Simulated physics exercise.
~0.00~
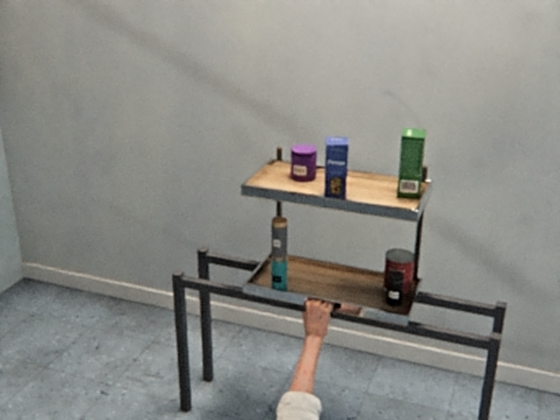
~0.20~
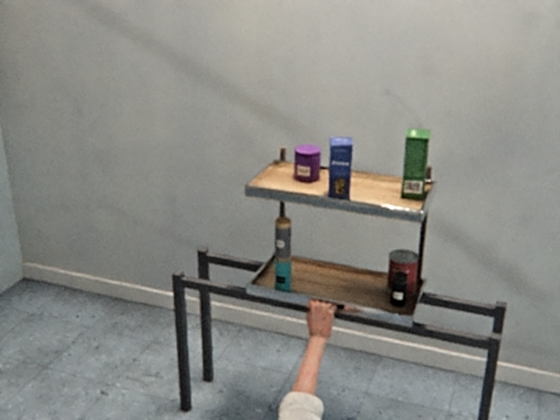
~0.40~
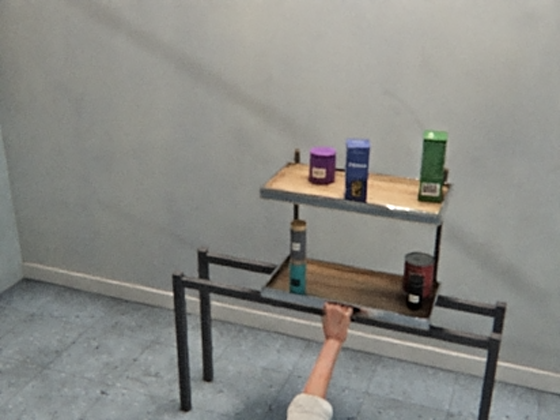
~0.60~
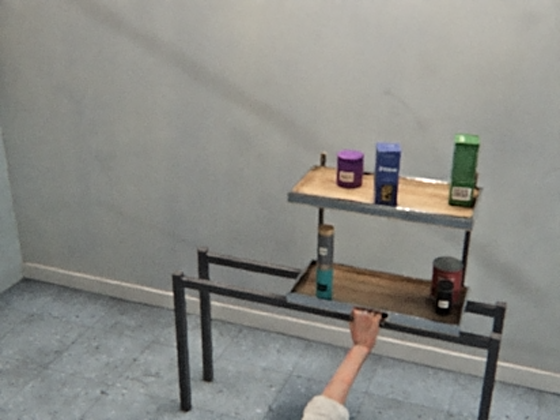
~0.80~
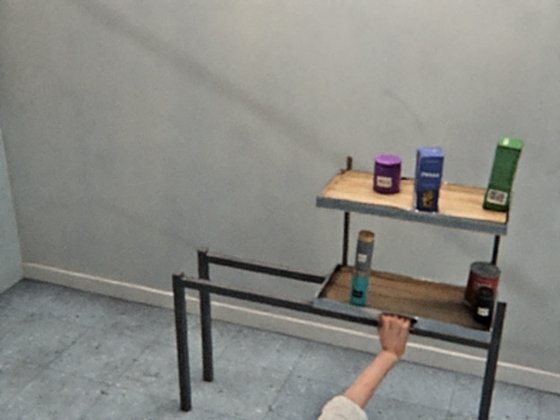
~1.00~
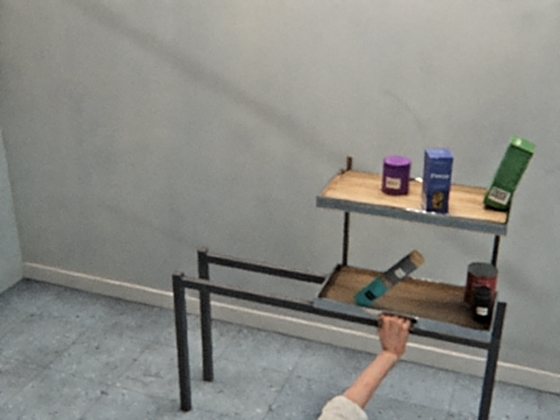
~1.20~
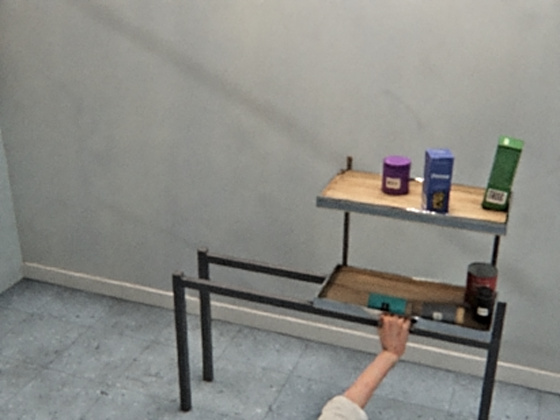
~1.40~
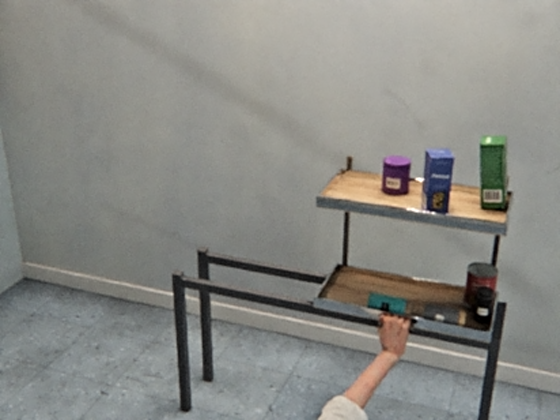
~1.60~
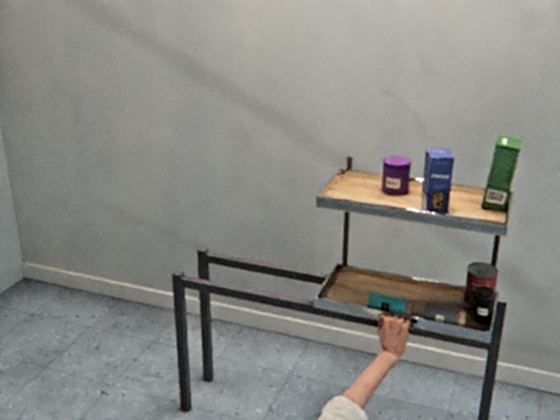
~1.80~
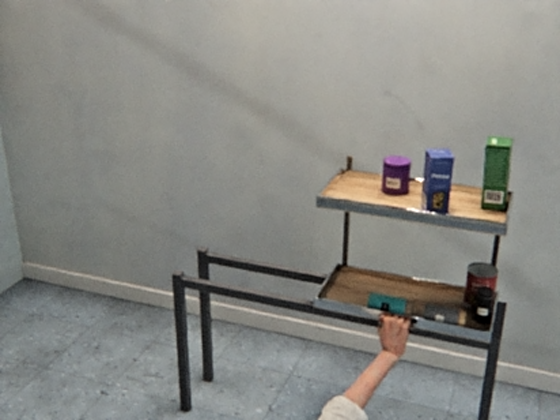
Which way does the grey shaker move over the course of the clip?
The grey shaker moves to the right, first riding along with the tray and then toppling that way as the tray stops.
